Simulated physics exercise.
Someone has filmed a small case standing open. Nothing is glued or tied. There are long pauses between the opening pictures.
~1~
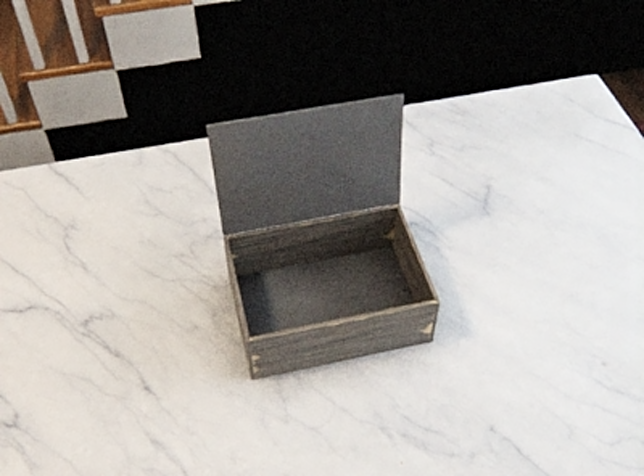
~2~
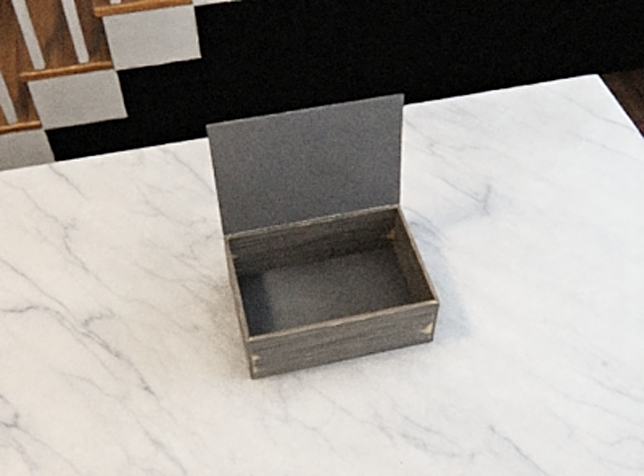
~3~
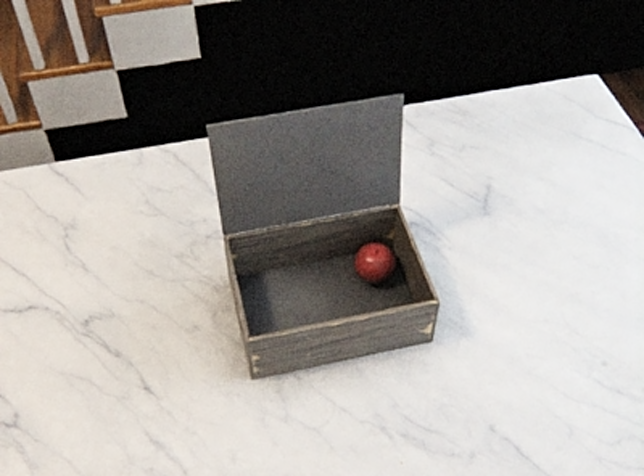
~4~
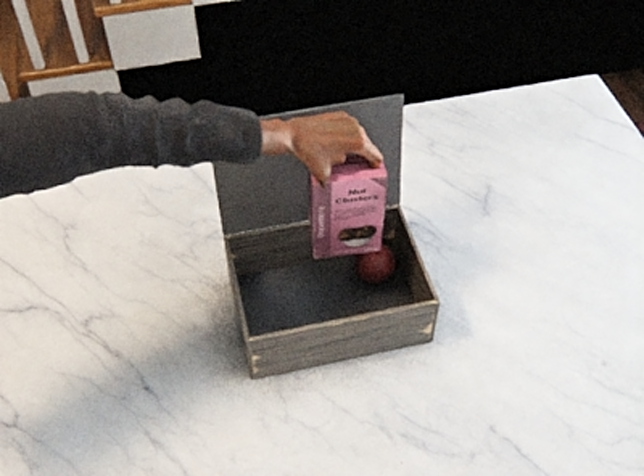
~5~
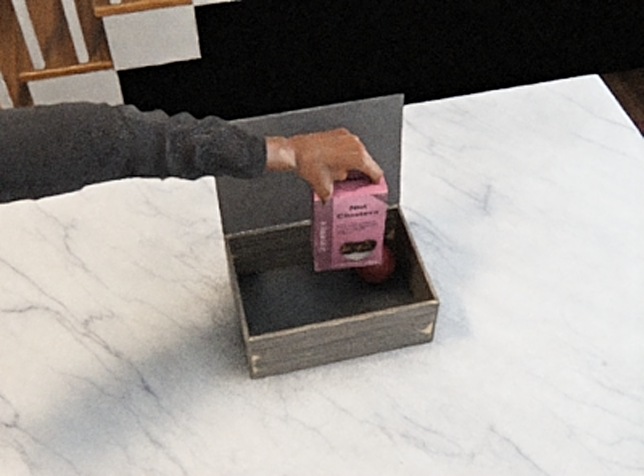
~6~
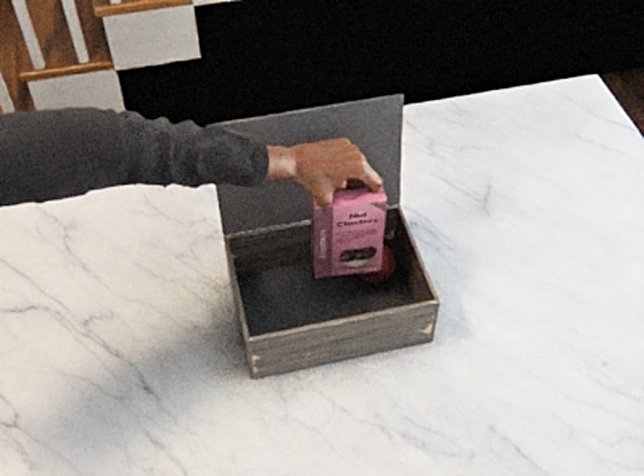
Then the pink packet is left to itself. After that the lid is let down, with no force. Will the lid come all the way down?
In the end the lid will not close.
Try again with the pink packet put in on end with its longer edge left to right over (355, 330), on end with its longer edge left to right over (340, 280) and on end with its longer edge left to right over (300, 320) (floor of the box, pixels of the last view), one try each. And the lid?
First try: It stays ajar; second try: It is held up; third try: It is held up.
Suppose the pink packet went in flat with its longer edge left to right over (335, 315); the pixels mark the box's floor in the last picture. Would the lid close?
Then it sits on the rim.
Then, 0.90 s later than the last frame, lid starting down; pink packet on its side near (296, 292); red apple moved a little.
Then, 1.70 s later than the last frame, lid 50° above the rim; pink packet on its side near (296, 292).
When it is over, lid 6° above the rim; lying over in the box, pink packet; red apple as before. End places, in pixels of the last picture, pink packet near (296, 291).
